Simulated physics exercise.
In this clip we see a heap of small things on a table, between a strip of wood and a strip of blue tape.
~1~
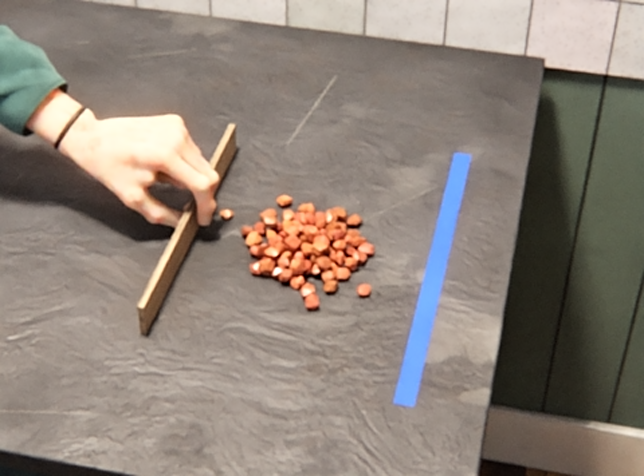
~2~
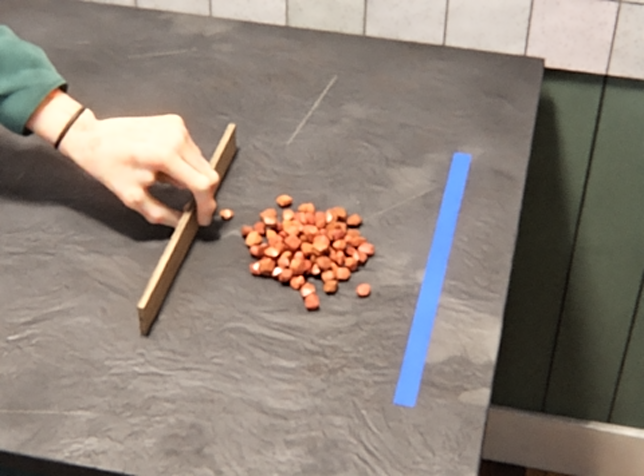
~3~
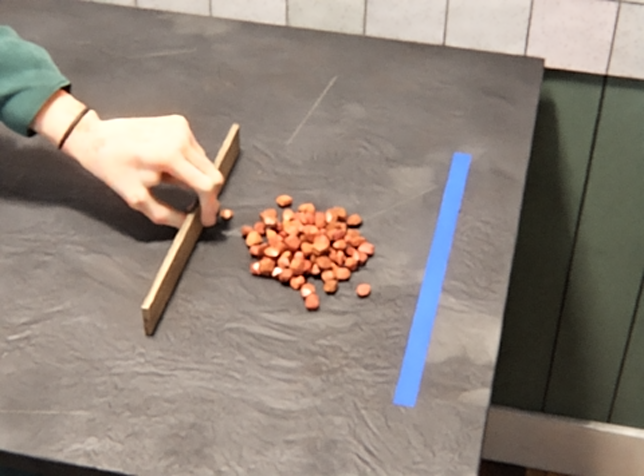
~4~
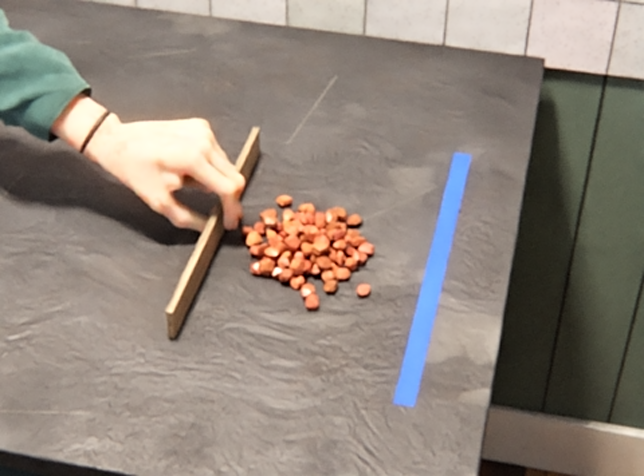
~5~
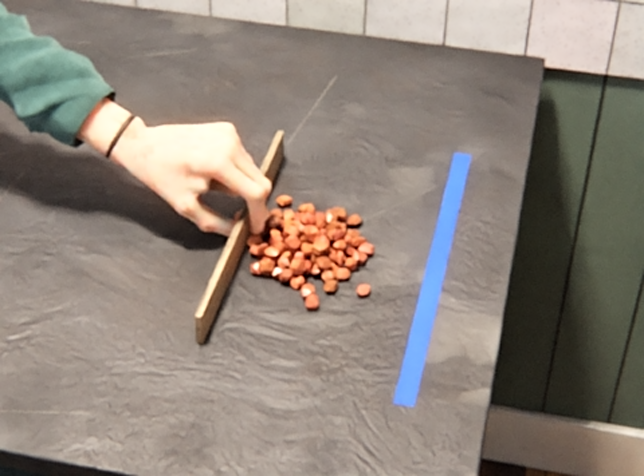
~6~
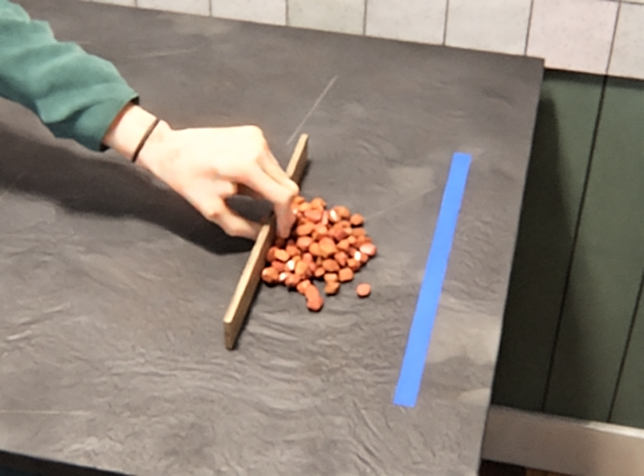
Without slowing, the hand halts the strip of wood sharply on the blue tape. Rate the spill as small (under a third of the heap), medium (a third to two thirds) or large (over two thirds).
Small.
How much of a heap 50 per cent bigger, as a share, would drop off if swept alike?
I'd say close to 30 per cent.
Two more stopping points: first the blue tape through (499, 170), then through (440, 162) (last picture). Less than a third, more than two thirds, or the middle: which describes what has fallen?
For the first line it's beyond two thirds, and for the second it's under a third.
Just after the last frame, strip of wood still moving, near (362, 233); heap all on the table, its front near (451, 262).
A moment on, strip of wood stopped at the blue tape; heap about a tenth over the edge.
Further on, strip of wood stopped at the blue tape; heap roughly a quarter over the edge.
When it is over, strip of wood stopped at the blue tape; heap roughly a quarter over the edge.
